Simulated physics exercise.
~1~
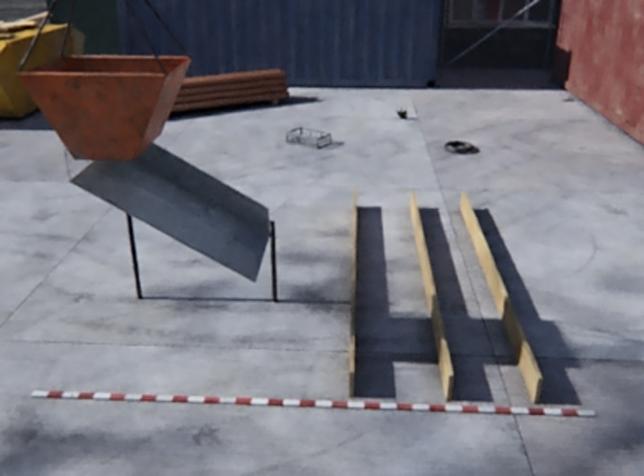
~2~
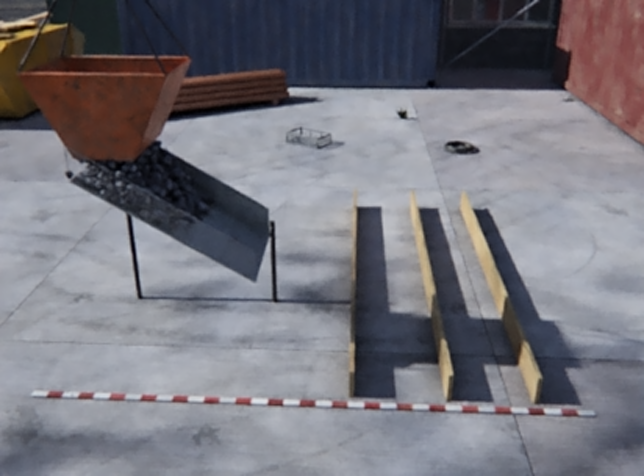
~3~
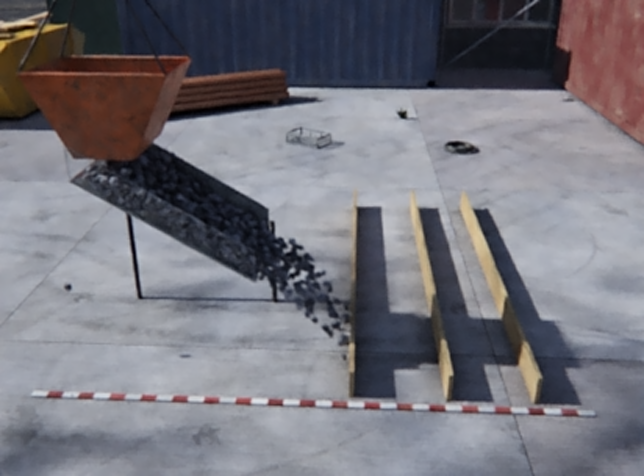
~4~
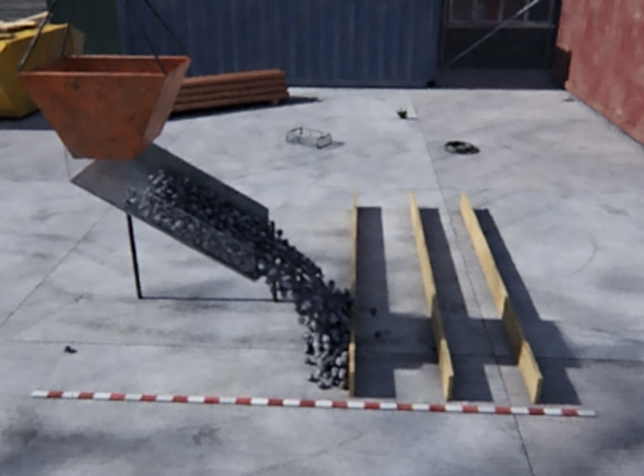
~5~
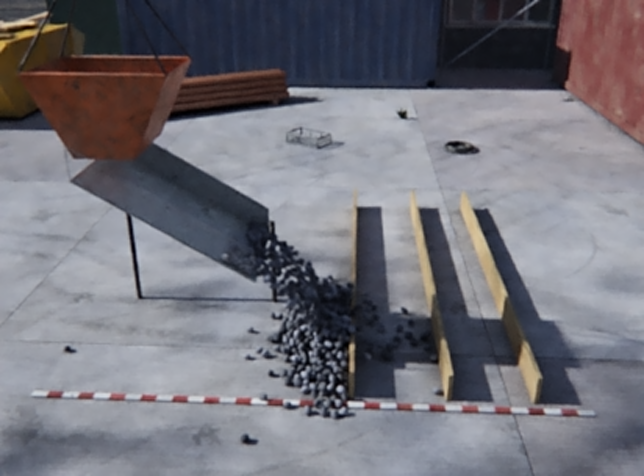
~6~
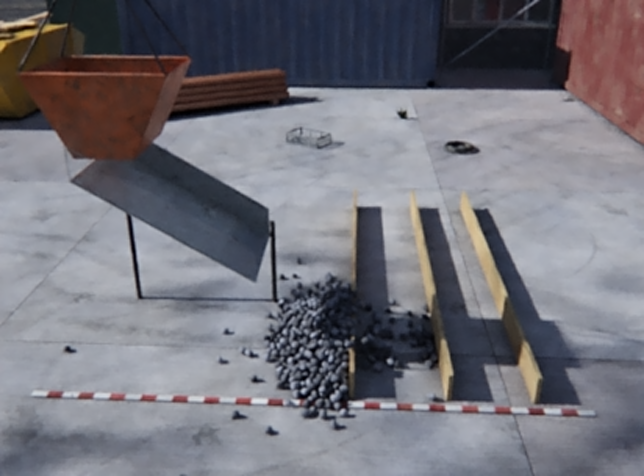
Dark, rounded stones dropped from an orange skip onto a sloping steel sheet, slid down to the right and spilled onto the concrete, ending heaped mostly against the first wooden plank, with a few lying in the left bay beyond it.
